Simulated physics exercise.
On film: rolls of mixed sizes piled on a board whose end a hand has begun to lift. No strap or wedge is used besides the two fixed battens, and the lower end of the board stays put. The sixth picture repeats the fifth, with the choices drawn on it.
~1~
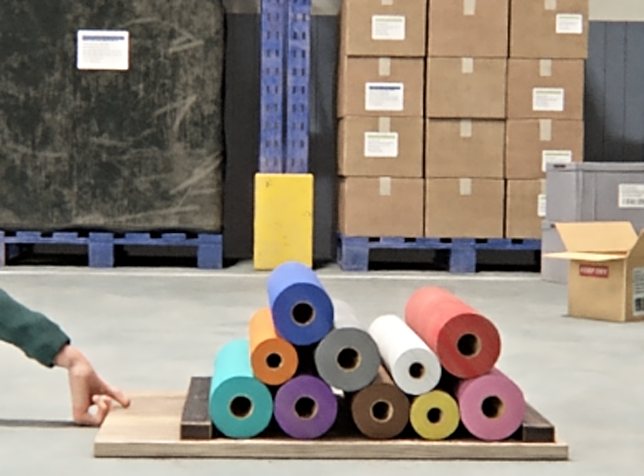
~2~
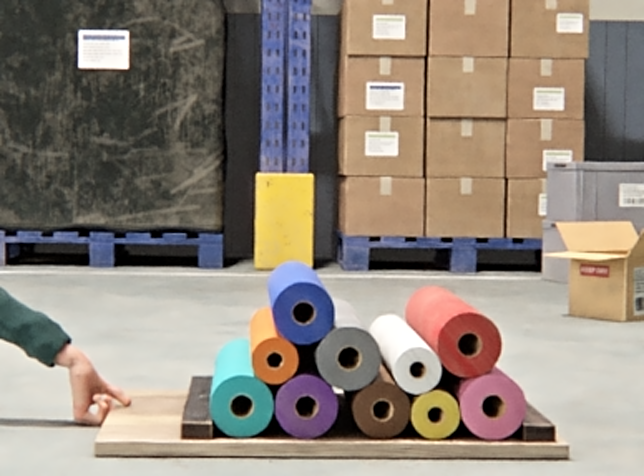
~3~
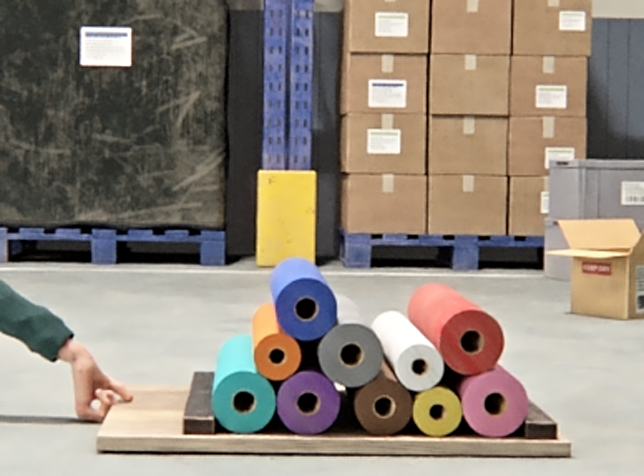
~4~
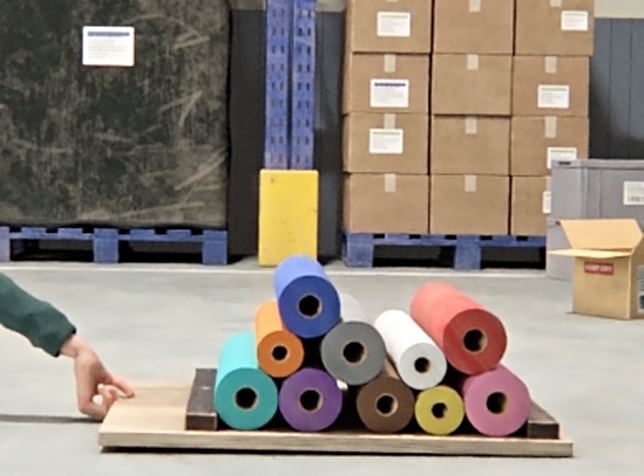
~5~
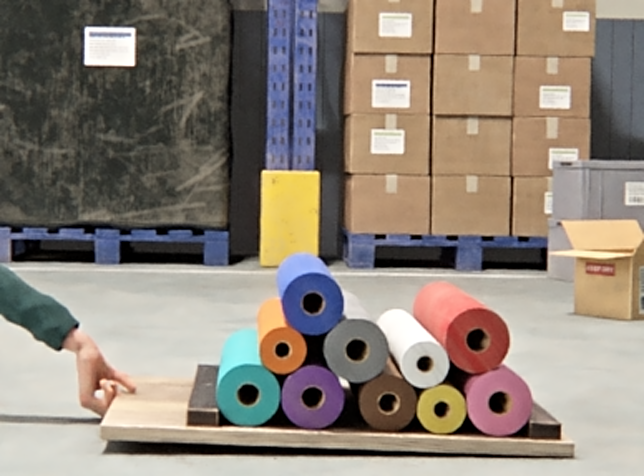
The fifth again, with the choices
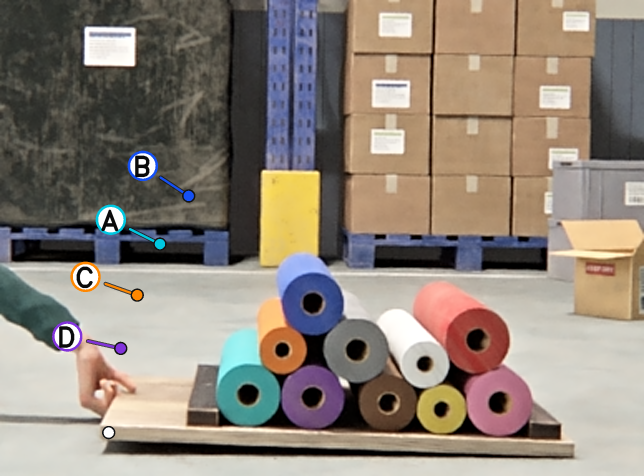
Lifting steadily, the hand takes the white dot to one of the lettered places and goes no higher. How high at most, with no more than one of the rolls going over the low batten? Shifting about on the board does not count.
The last mark within the limit is C.
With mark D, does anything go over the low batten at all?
No, at D.
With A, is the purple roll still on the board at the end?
Yes, with A.
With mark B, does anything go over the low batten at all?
Yes.
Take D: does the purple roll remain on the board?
Yes, with D.
On the marked copy, A at (160, 244); B at (188, 196); C at (137, 295); D at (121, 349); the white dot at (109, 432).
Taking C. A third of the way, board at 14°.
Two thirds of the way, board at 19°.
When it is over, board at 19°, none over the low batten.
As for the rest, A four over the low batten (grey, white, blue, red); B five over the low batten; D none over the low batten.
